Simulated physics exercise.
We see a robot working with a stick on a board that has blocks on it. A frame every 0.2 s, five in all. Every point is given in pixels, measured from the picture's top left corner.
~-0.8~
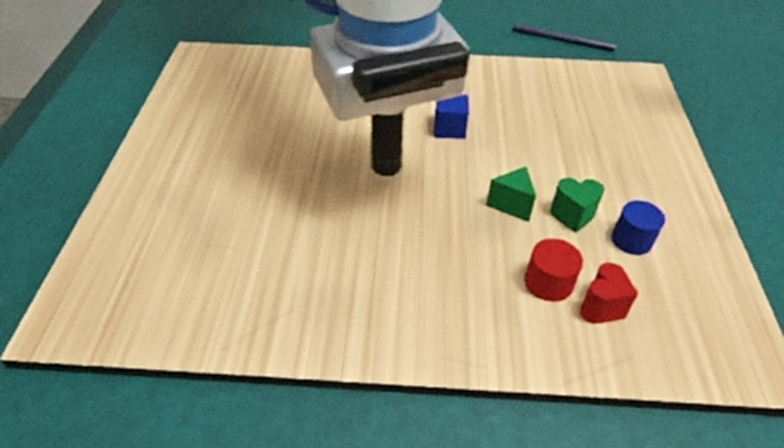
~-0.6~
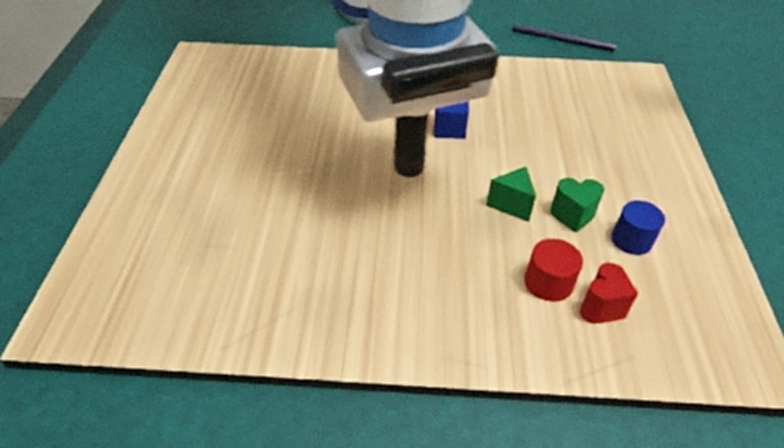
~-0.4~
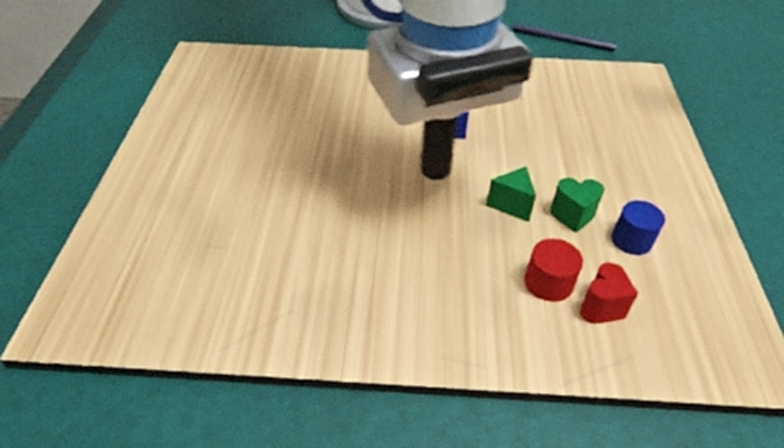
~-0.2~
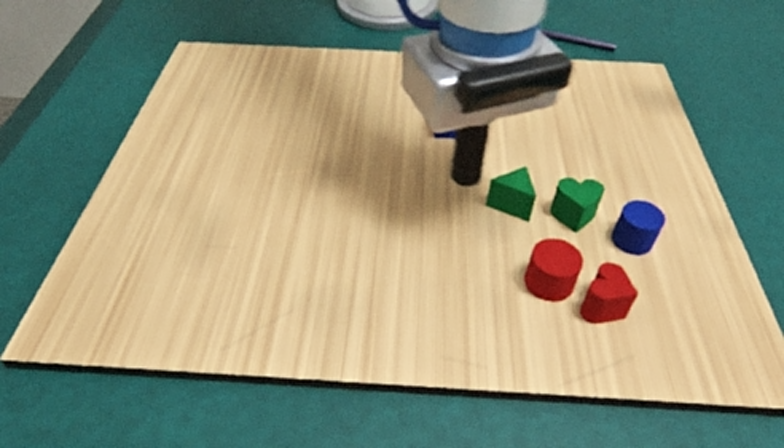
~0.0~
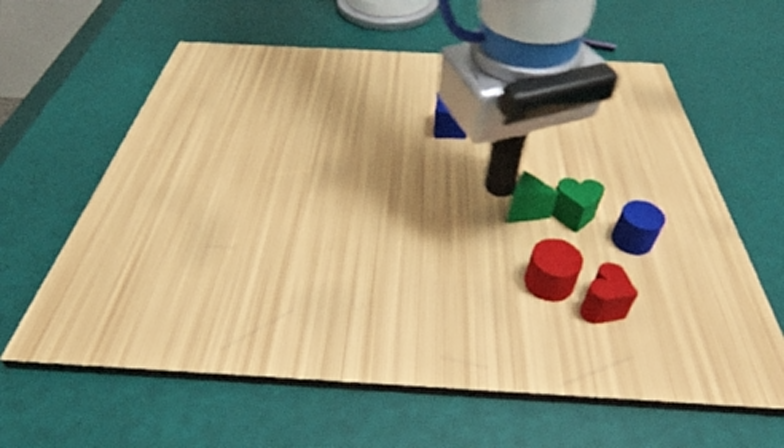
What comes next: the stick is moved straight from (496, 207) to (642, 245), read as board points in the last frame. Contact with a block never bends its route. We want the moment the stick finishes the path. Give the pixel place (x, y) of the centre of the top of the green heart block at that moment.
The middle of its top is at (611, 184).
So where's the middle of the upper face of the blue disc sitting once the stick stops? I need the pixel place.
My best guess is (695, 229).
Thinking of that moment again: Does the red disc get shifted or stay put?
In the end it has not been moved.
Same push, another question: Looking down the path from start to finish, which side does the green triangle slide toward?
Shifts right.
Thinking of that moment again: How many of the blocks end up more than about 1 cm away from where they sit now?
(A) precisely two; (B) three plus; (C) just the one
B
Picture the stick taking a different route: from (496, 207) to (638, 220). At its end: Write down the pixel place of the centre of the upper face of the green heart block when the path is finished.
That would be at about pixel (674, 183).
On the path given first. One third of the way, stick (549, 200); green triangle (581, 205); green heart block (595, 187).
Two thirds of the way, stick (599, 213); green triangle (624, 226), turned 35° clockwise; green heart block (610, 184), turned 30° anticlockwise; blue disc (656, 217).
At the end, stick (652, 226); green triangle (649, 240), turned 80° clockwise; red disc not moved; green heart block (611, 184), turned 30° anticlockwise; blue disc (695, 229).
